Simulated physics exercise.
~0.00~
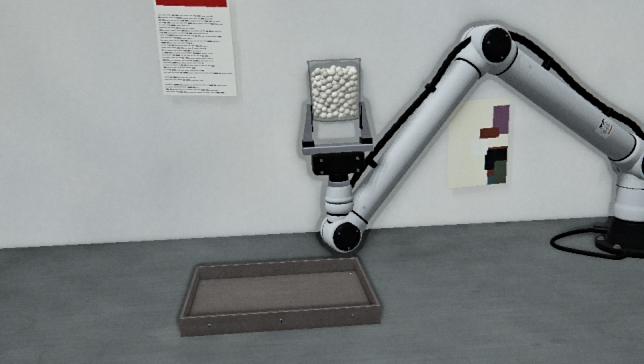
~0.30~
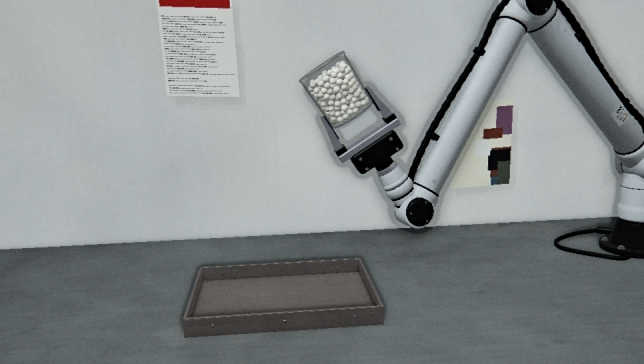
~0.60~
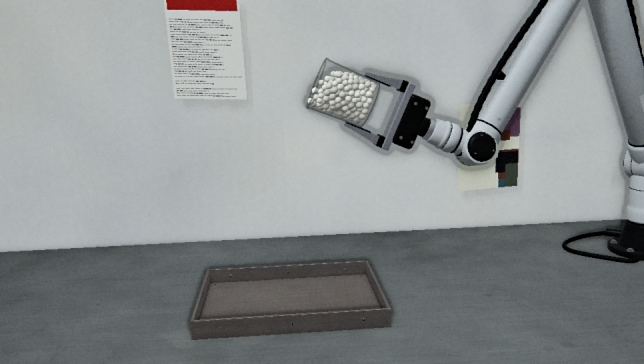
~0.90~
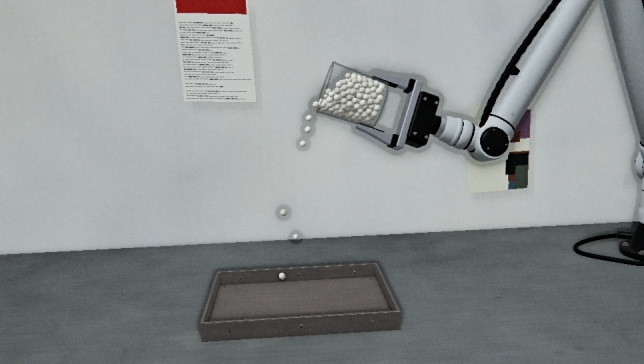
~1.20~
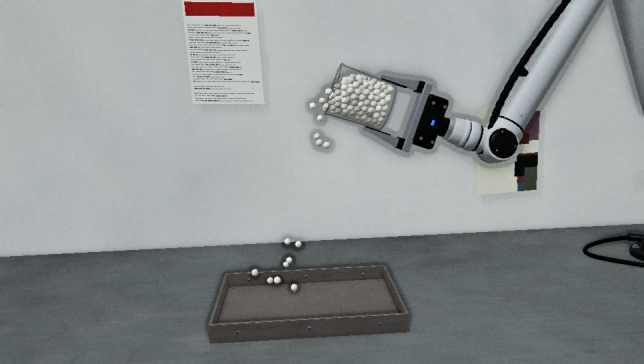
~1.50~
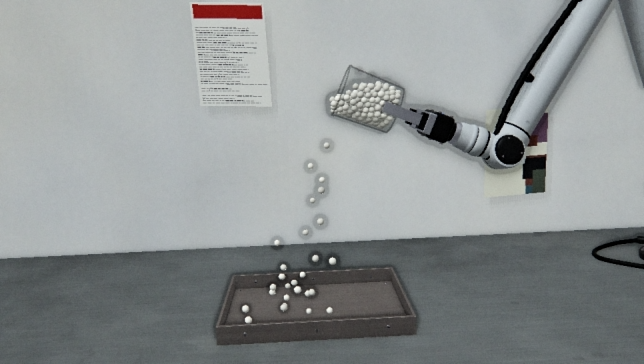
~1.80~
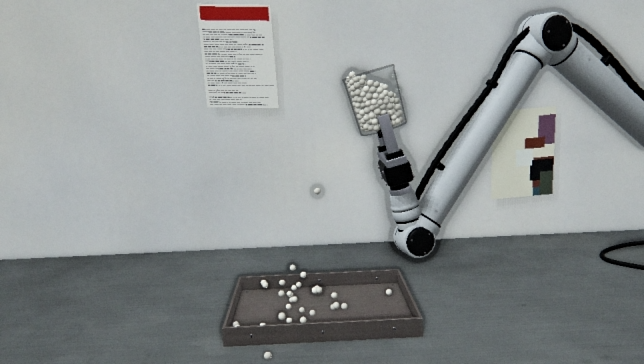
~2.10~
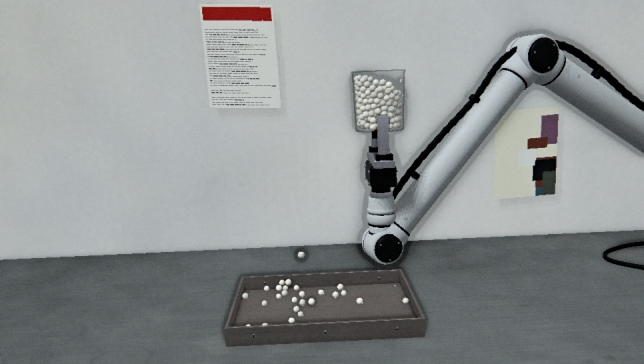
We see a robot arm holding a clear beaker of white beads above a shallow brown tray, tipping it left until some beads spill out and scatter in the tray, then turning it back upright with most beads still inside.
